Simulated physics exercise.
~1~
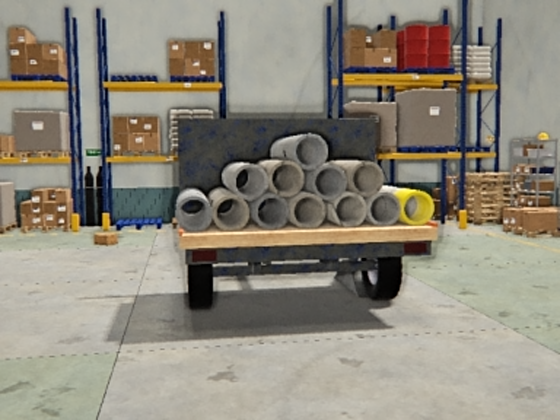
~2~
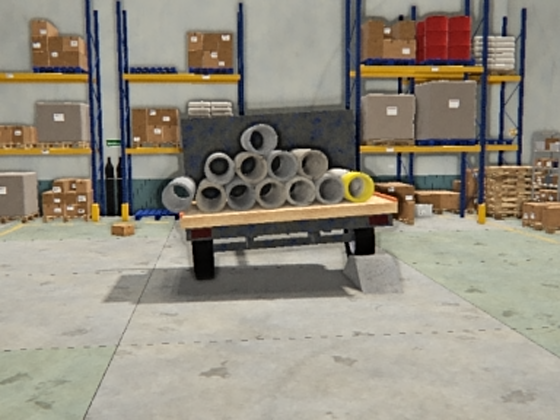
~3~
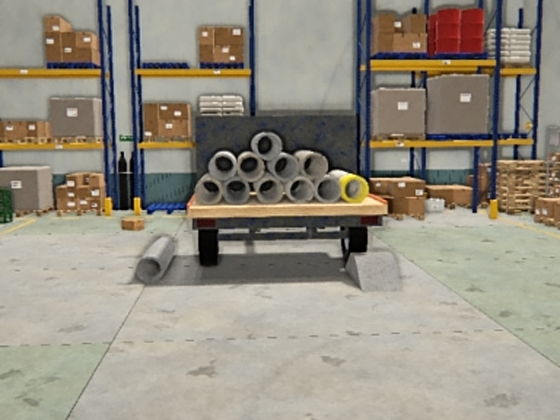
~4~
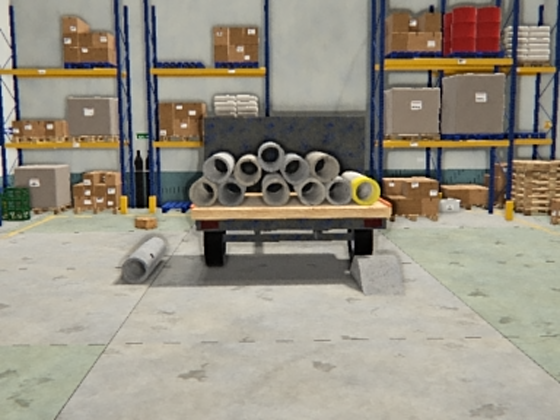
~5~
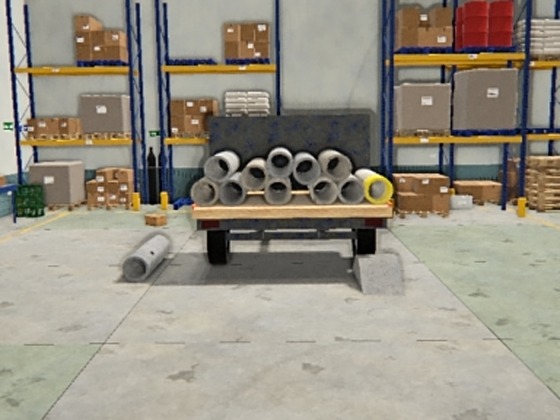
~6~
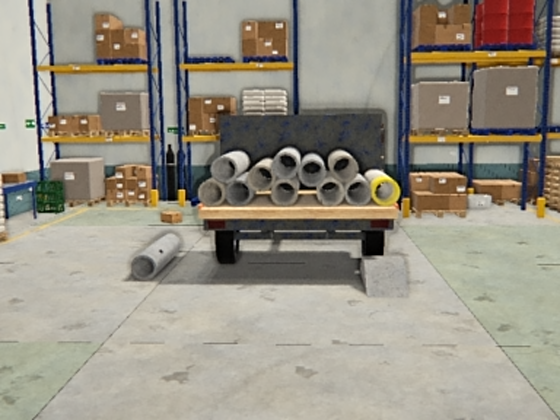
The clip opens on the rear of a flat farm trailer in a warehouse, stacked with loose grey concrete pipes and one yellow pipe at the right end of the bottom row. As the trailer creeps forward, its right wheel rides over a hump, the deck leans left, and the yellow pipe rolls a little that way. A grey pipe at the left end drops off and lies on the floor. The trailer comes down level, and the remaining stack spreads, opening a gap in the bottom row. The yellow pipe shifts slightly back right and ends still aboard.
